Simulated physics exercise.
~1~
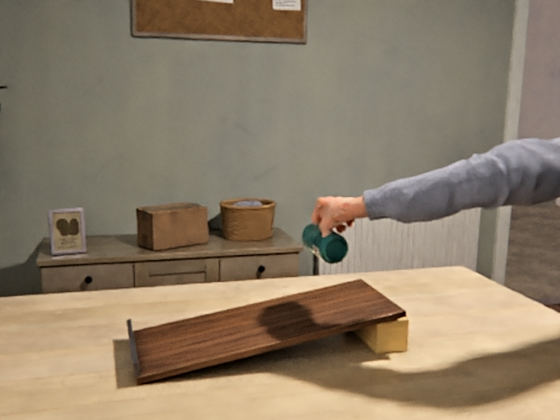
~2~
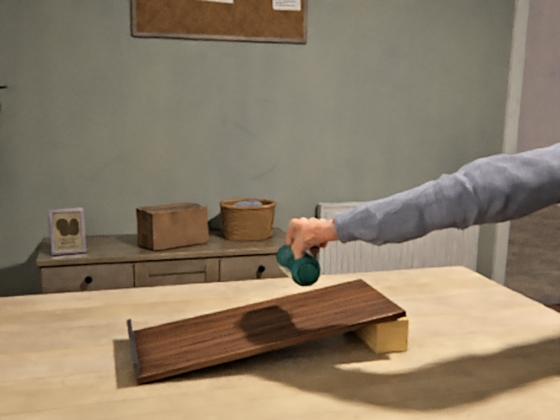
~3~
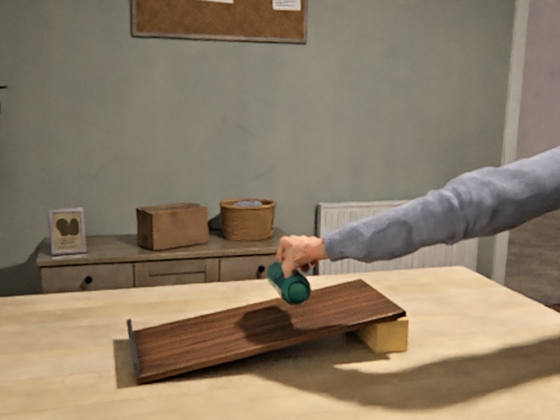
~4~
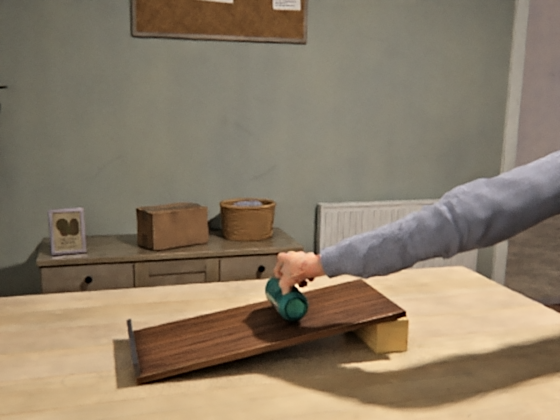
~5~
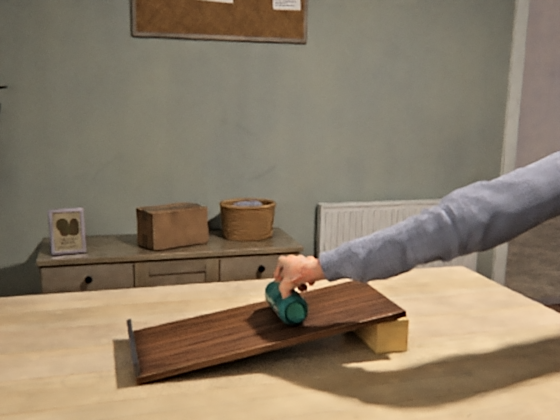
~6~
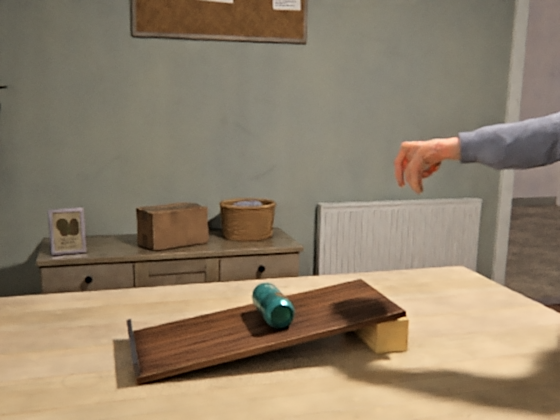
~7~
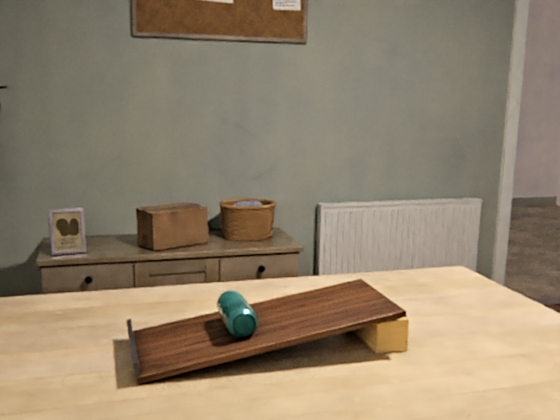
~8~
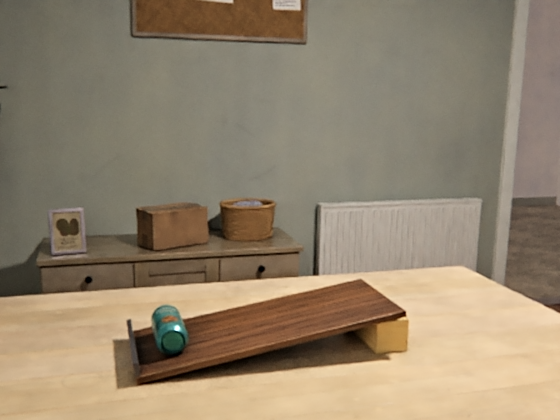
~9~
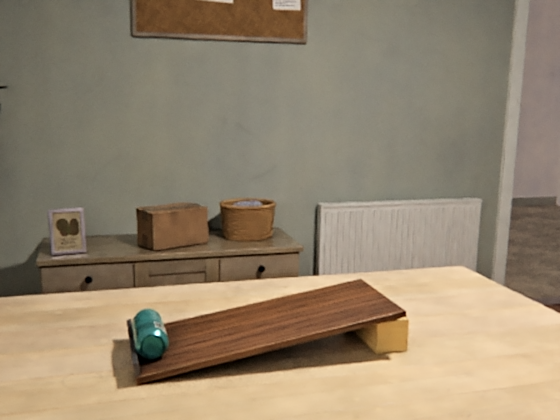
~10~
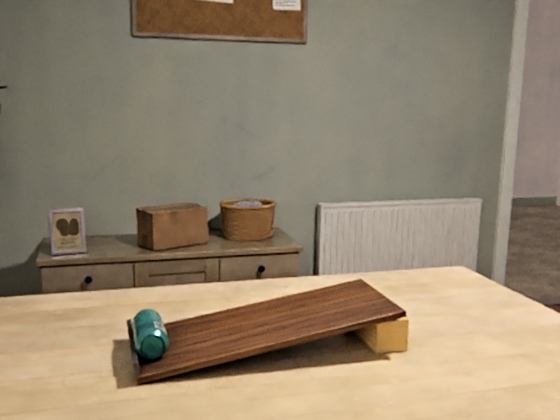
A turquoise can, held on its side by a hand reaching in from the right, hangs above a dark wooden board that slopes down to the left on a pale table, its right end propped on a yellowish block. The hand moves the can left and lowers it onto the middle of the slope, holding it there briefly. Then the fingers let go and the arm draws back out of view to the right. The can rolls leftward down the board, covering most of the lower half. It comes to rest against the raised lip at the low end, while the board stays in place.
